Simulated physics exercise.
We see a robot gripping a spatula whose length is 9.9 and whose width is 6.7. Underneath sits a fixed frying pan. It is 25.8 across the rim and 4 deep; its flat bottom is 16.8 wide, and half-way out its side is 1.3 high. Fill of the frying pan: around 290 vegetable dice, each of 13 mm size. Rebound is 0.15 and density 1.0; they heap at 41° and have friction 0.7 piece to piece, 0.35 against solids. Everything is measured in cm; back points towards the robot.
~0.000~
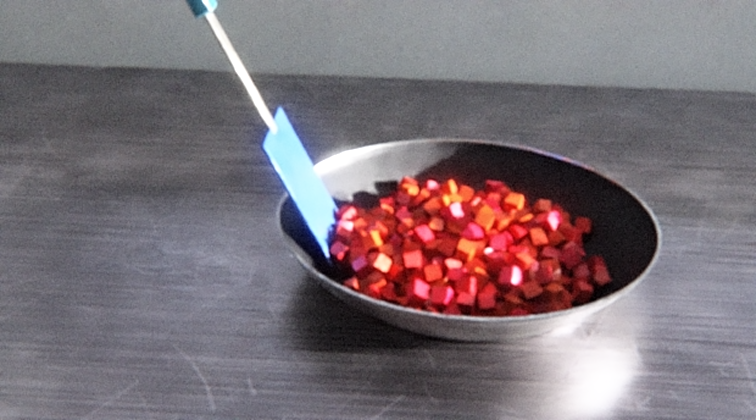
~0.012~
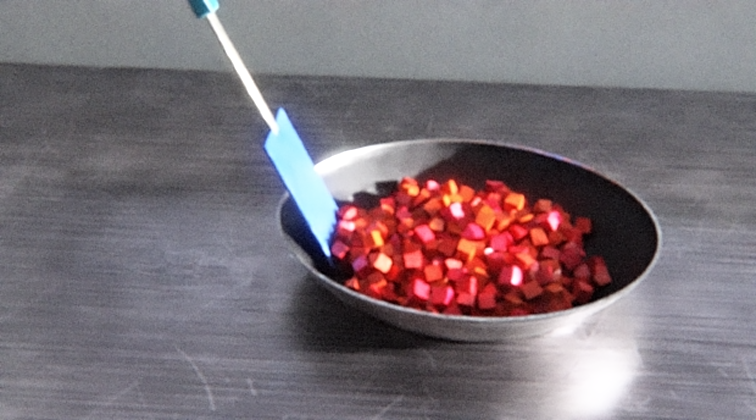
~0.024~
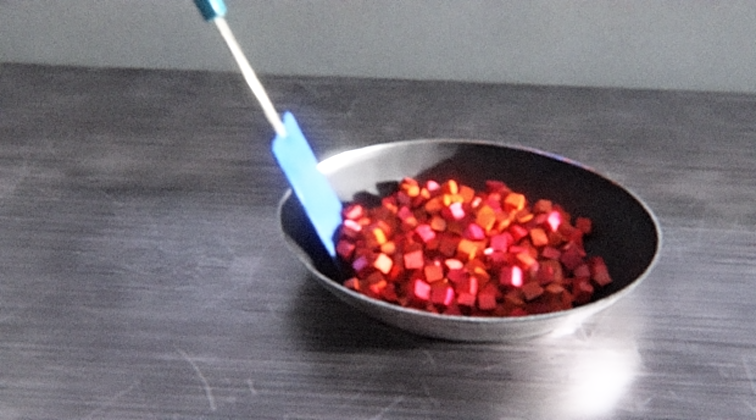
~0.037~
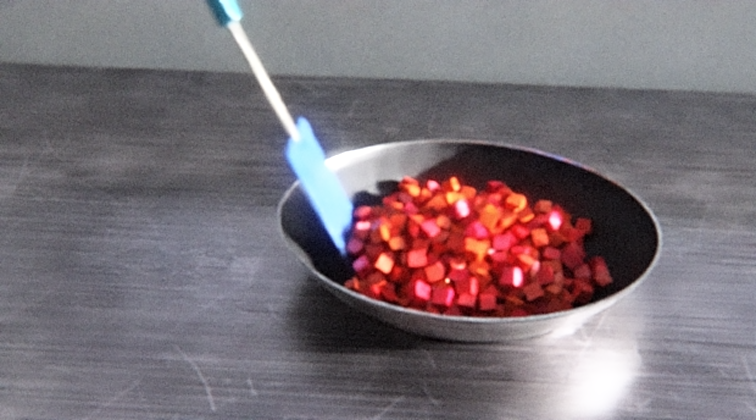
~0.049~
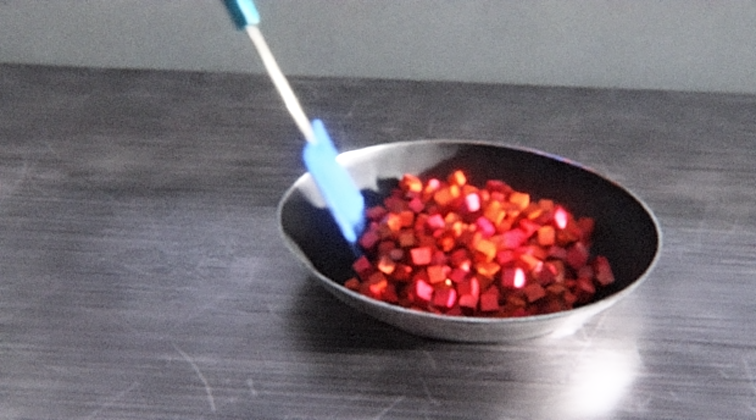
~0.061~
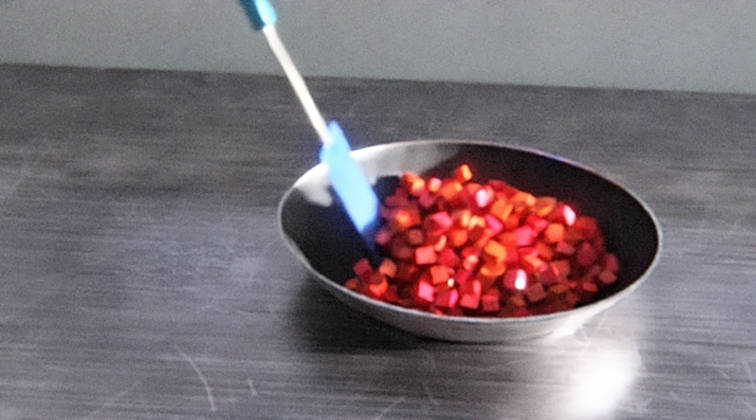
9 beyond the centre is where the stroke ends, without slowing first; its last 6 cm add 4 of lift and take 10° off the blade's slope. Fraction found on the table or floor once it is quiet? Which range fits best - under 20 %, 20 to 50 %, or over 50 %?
The range that fits: 20 to 50 %.
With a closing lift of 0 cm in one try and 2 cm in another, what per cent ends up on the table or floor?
Roughly 25 % and then 30 %.
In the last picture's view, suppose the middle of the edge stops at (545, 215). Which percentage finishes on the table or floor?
Estimate: Approx. 10 %.
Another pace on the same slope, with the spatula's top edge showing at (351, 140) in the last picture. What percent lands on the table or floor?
Roughly 35 per cent.
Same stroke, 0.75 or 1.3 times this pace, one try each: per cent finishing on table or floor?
About 20 and 35 per cent.
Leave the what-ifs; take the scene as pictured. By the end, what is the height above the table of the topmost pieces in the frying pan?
Near 5.0 centimetres high.
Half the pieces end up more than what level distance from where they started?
The figure is about 5 cm.
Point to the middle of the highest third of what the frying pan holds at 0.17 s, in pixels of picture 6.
Around (588, 216).
After 0.12 s, sloping 63°, highest piece 7 above the table; 291 in the frying pan.
After 0.17 s, sloping 60°, highest piece 7 above the table; 288 in the frying pan, 3 on the blade or in flight.
After 0.40 s, sloping 53°, highest piece 13 above the table; 216 in the frying pan, 52 on the table or floor, 23 on the blade or in flight.
After 1.45 s, sloping 53°, highest piece 5 above the table; 216 in the frying pan, 75 on the table or floor.
At rest, 216 in the frying pan, 75 on the table or floor. That is 26 % on the table or floor.
